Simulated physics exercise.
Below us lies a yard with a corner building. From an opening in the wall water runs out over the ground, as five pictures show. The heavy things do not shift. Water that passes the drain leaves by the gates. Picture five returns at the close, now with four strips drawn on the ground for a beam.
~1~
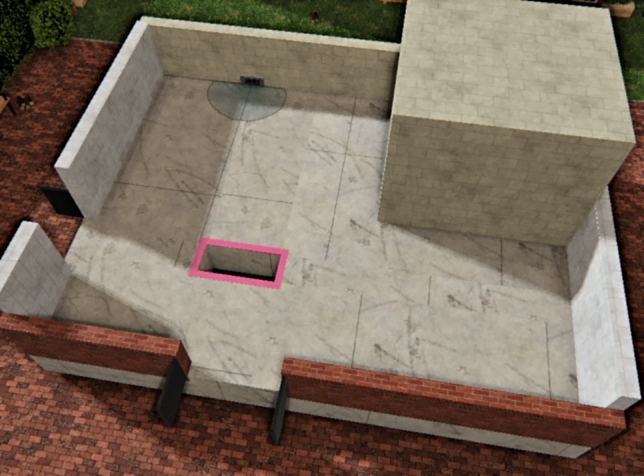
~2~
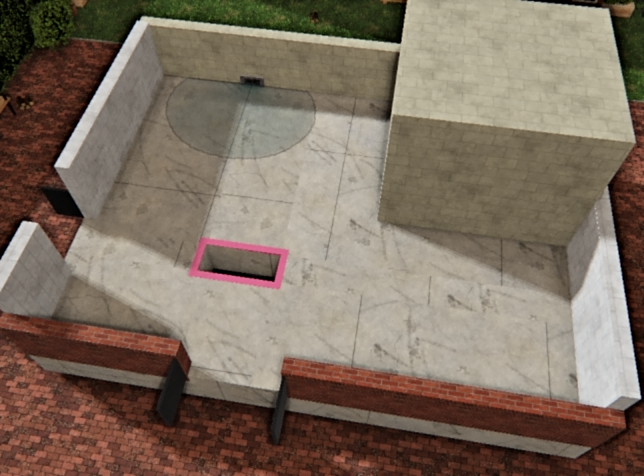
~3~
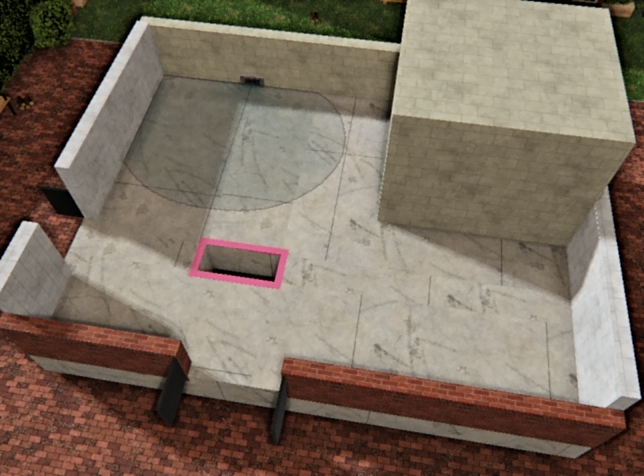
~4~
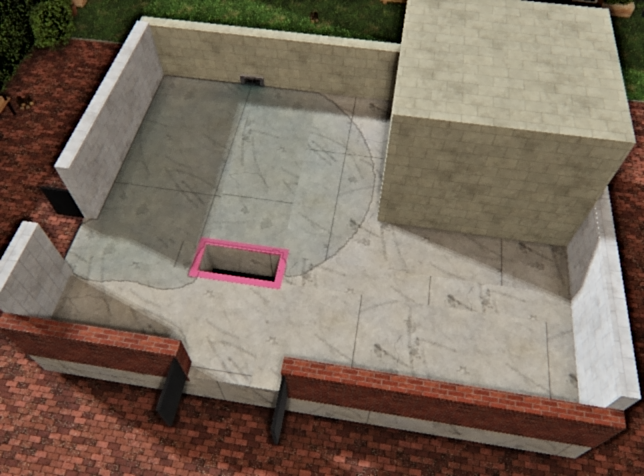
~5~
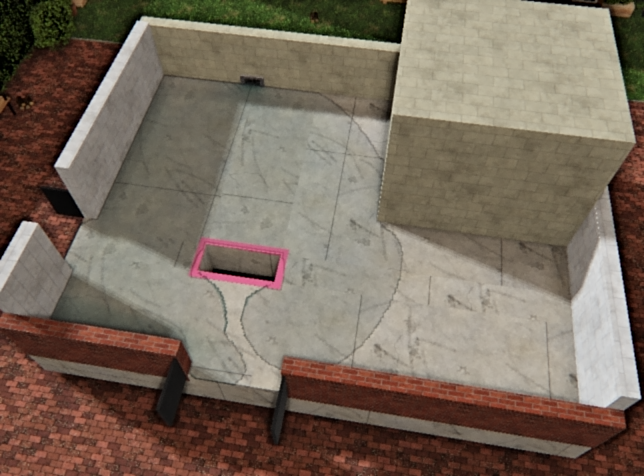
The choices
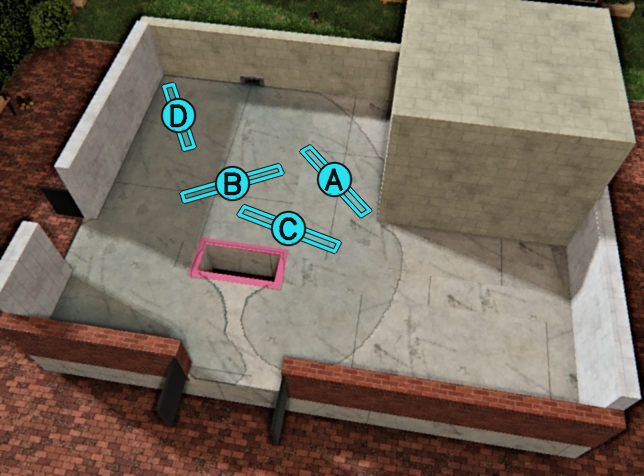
To begin with, a small fan of water lies below an outlet in the back wall of a walled yard with a block-like corner building. The sheet widens across the paving to the pink-edged drain, then spreads past both sides towards the front wall, leaving a dry strip just below the drain.
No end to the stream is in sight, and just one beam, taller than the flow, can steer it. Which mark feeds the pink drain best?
D is best.
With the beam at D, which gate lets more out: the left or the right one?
The right gate.
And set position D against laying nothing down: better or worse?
Better.
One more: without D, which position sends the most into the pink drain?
Position A.
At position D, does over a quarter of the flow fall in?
Yes, it does.
On the marked copy, A from (305, 149) to (365, 213); B from (183, 197) to (280, 169); C from (241, 210) to (336, 247); D from (168, 85) to (189, 147).
With A, about 29 % of the stream goes into the pink drain, about 64 % out by the gates.
With B, about 15 % of the stream goes into the pink drain, about 81 % out by the gates.
With C, about 18 % of the stream goes into the pink drain, about 79 % out by the gates.
With D, about 47 % of the stream goes into the pink drain, about 46 % out by the gates.
